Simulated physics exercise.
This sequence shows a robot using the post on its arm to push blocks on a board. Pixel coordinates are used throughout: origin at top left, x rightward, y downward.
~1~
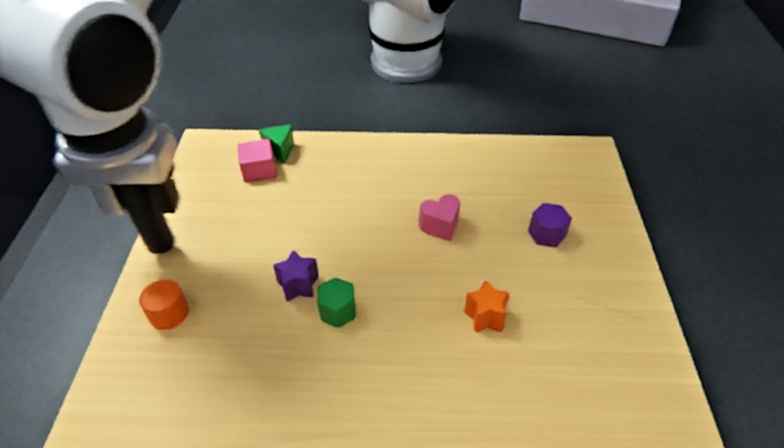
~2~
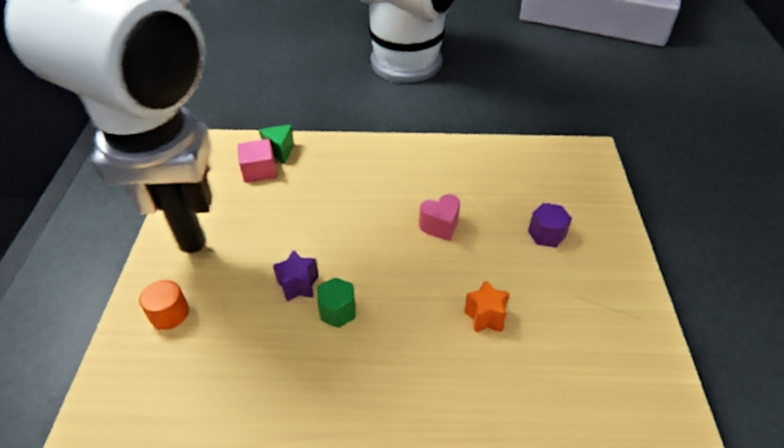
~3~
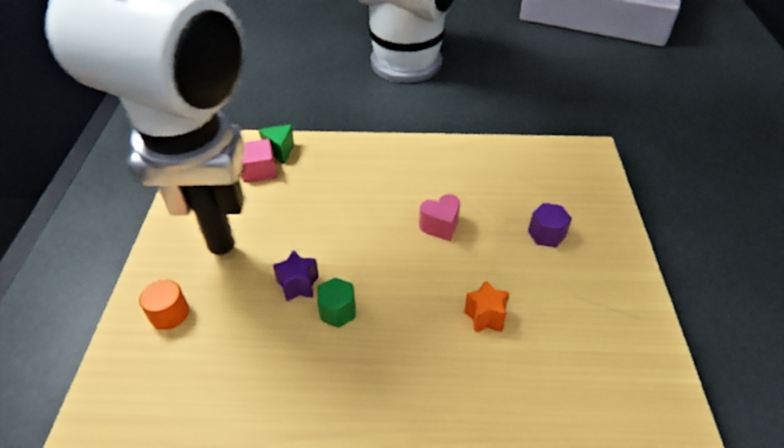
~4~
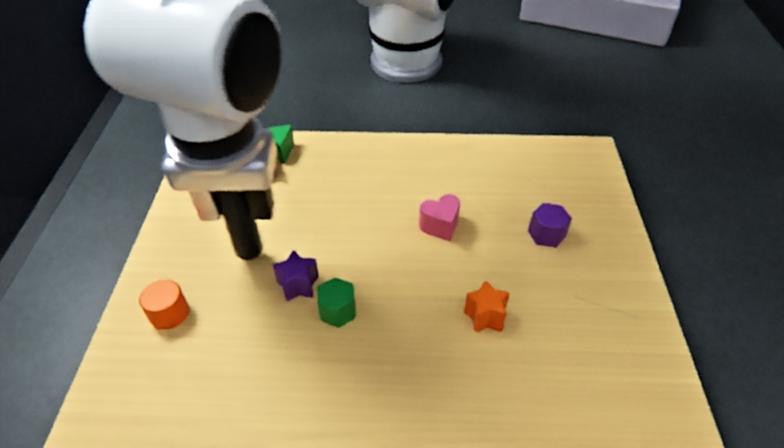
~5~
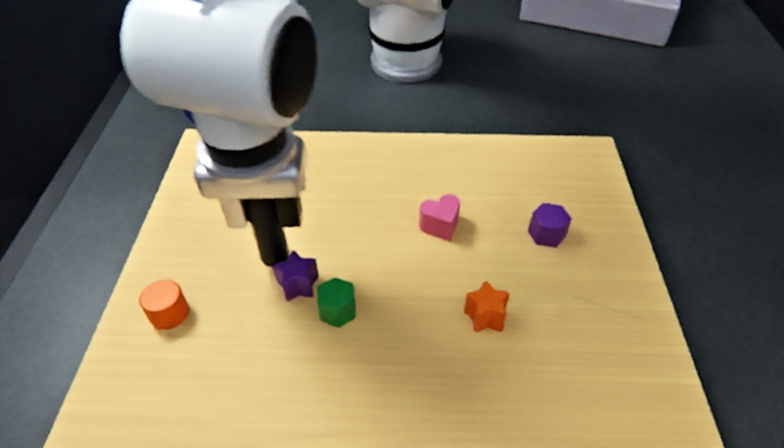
In this clip, a white robot arm moves its black post rightward across a wooden board, from near an orange cylinder to beside a purple star next to a green hexagon, while the colored blocks stay in place.
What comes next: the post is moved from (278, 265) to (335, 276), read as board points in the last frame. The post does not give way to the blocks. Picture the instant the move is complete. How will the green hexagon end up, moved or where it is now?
The green hexagon changes place.
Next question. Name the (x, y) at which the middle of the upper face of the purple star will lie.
I think it will end close to (325, 282).
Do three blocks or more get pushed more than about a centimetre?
I expect not.
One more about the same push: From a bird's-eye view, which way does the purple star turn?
Clockwise, from overhead.
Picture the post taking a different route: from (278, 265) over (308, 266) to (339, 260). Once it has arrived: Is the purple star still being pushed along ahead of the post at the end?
It seems not.
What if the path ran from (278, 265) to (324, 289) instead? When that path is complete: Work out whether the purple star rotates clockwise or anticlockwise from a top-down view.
Clockwise.
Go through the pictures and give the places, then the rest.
The first picture shows tip of the post at (161, 244), middles of tops, purple star at (295, 266), green hexagon at (335, 292).
The second picture shows post at (192, 243), nothing pushed.
The third picture shows post at (222, 245), nothing pushed.
The fourth picture shows post at (249, 250), nothing pushed.
The fifth picture shows post at (275, 257), purple star at (295, 266), green hexagon at (335, 292).
The first path, step by step. Halfway along, post at (305, 262); purple star at (308, 275), turned 30° clockwise.
At the end, post at (333, 268); purple star at (325, 282), turned 55° clockwise; green hexagon at (343, 307), turned 20° clockwise.
